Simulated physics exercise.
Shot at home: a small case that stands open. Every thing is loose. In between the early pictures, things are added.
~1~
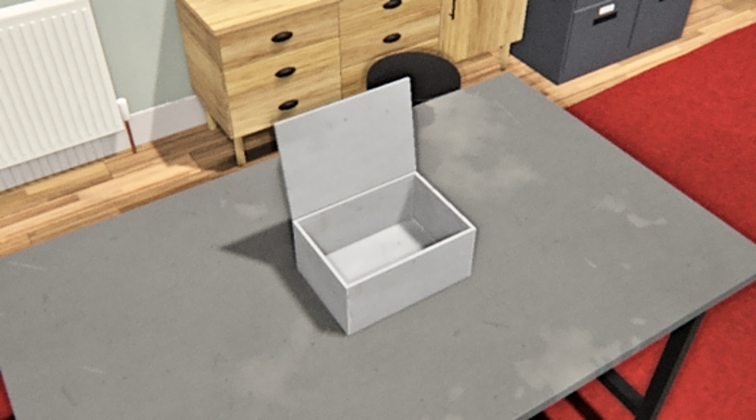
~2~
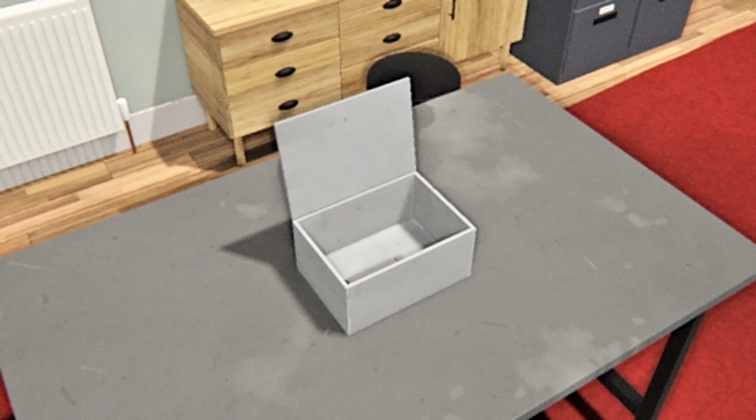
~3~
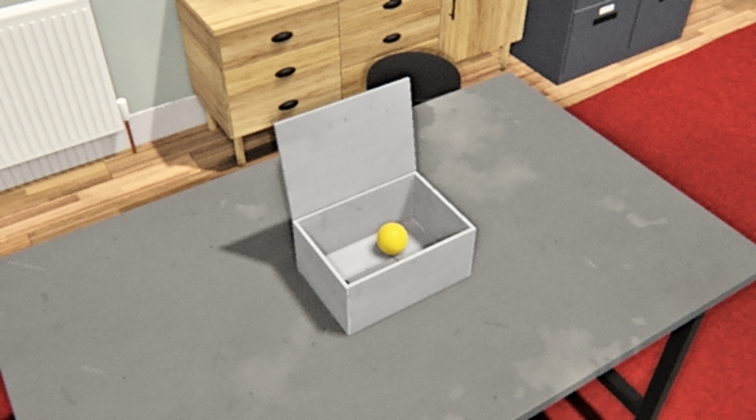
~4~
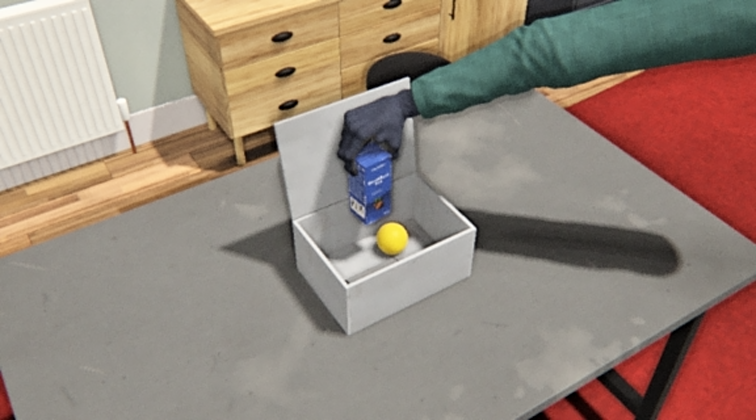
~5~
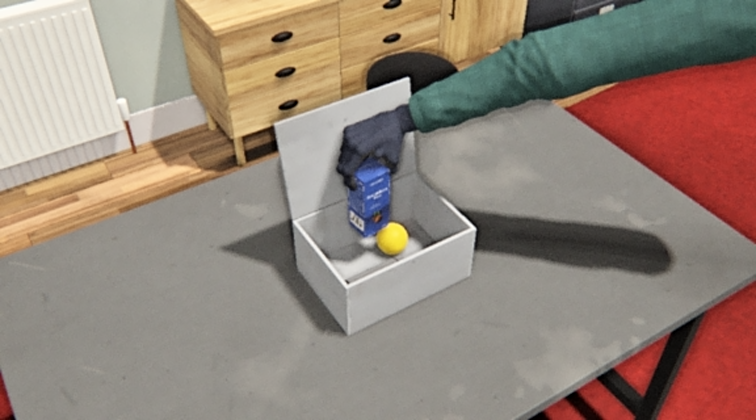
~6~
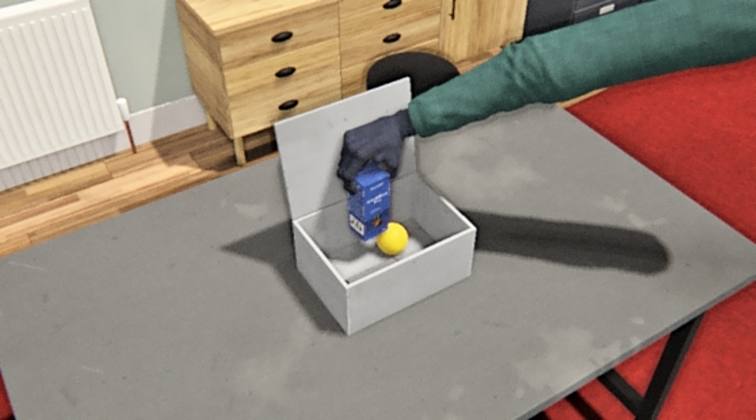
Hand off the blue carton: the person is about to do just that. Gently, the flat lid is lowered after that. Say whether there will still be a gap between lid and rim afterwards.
I reckon the lid comes to rest closed.
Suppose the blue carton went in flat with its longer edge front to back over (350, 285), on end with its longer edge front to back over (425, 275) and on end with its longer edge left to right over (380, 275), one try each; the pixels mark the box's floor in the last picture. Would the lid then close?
With the first placement it settles down; with the second it remains raised; with the third it settles down.
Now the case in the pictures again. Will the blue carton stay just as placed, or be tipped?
Once everything settles, it ends up at a slant.
Then, 0.70 s later than the last frame, blue carton on its side near (353, 263); yellow lemon moved about its own width; grey shaker moved about its own width.
Then, 1.80 s later than the last frame, lid 44° above the rim; blue carton on its side near (353, 263); yellow lemon moved about its own width; grey shaker moved about its own width.
When it is over, lid shut; lying over in the box, blue carton; moved from the start, yellow lemon; grey shaker as before. End places, in pixels of the last picture, blue carton near (353, 263).
